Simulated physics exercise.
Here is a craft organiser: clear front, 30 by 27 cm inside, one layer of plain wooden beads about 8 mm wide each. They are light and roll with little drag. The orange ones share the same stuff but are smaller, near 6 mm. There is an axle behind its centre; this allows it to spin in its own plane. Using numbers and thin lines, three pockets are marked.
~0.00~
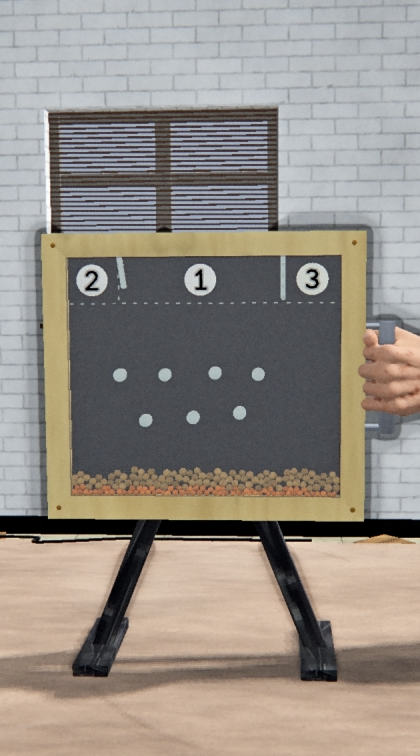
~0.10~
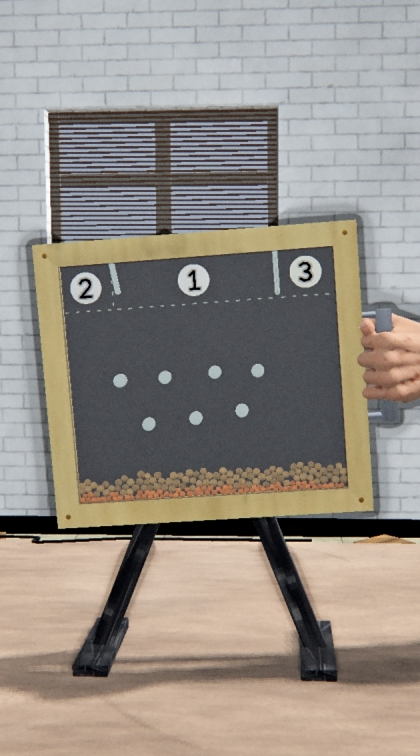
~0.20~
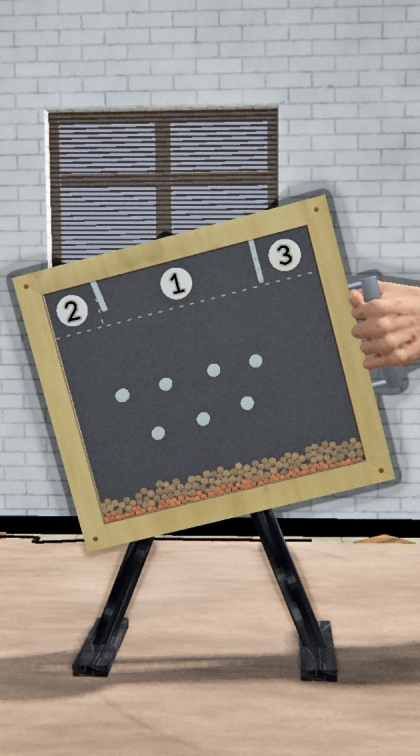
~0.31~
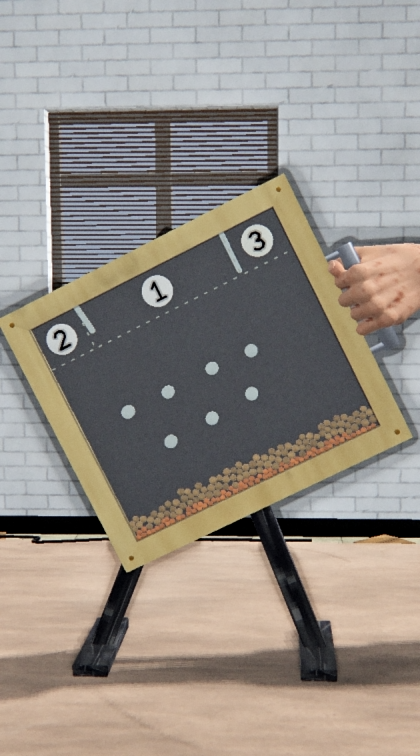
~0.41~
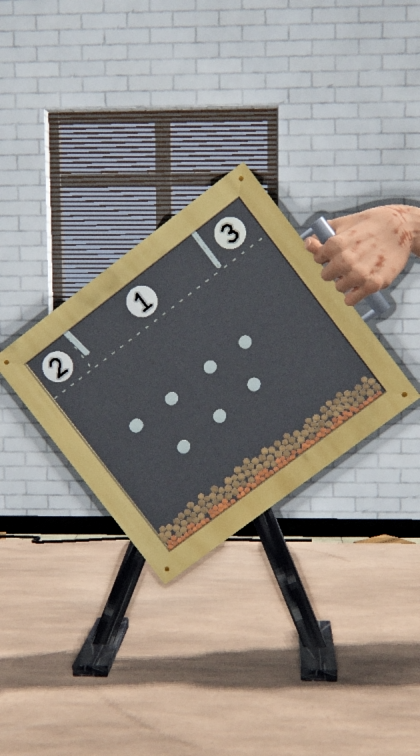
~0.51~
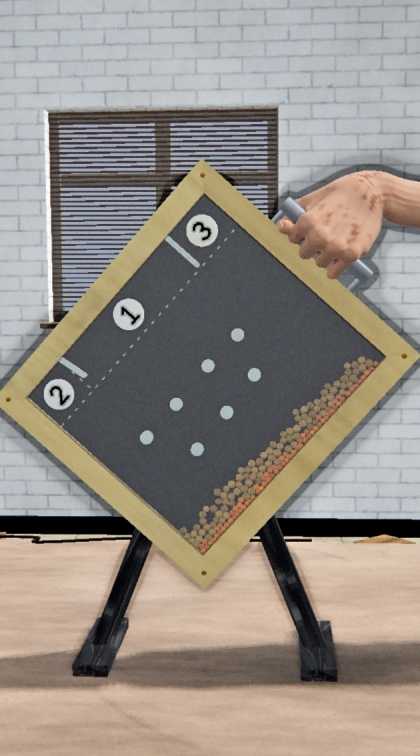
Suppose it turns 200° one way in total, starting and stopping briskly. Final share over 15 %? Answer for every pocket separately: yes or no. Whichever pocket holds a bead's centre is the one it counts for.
Separately, pocket 1 yes, pocket 2 yes, pocket 3 no.
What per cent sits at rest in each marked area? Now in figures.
Pocket 1 65, pocket 2 35, pocket 3 0.
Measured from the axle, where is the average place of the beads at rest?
Offset approx. 8 cm right, 9 cm below.
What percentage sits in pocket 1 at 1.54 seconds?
It comes to close to 10 percent.
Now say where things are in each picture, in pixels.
Level; about 170 beads; beads' middle (207, 485); highest (135, 470); no. 1 (200, 280), no. 2 (92, 280), no. 3 (313, 279), in the first picture.
Turned 4° anticlockwise; beads' middle (214, 485); highest (311, 465); 7 fixed pegs, one at (149, 424), in the second picture.
Turned 14° anticlockwise; beads' middle (233, 481); highest (353, 441); wall ends (104, 309), (261, 281), in the third picture.
Turned 26° anticlockwise; beads' middle (254, 474); highest (363, 409), in the fourth picture.
Turned 37° anticlockwise; beads' middle (268, 465); highest (364, 380), in the fifth picture.
Turned 48° anticlockwise; beads' middle (275, 460); highest (362, 360); no. 1 (129, 314), no. 2 (59, 394), no. 3 (202, 231), in the sixth picture.
After 1.02 s, it stands 104° anticlockwise; the beads' middle is 10 cm right of and 8 cm below the centre; no. 2, 5 %.
After 1.54 s, it stands 160° anticlockwise; the beads' middle is 9 cm right of and 10 cm below the centre; no. 1, 10 %, no. 2, 35 %.
After 1.98 s, it has come round 200° anticlockwise; the beads' middle is 11 cm right of and 7 cm below the centre; no. 1, 40 %, no. 2, 35 %.
At rest by 3.4 s, it has come round 200° anticlockwise; no. 1, 65 %, no. 2, 35 %, no. 3, 0 %, elsewhere 5 %.
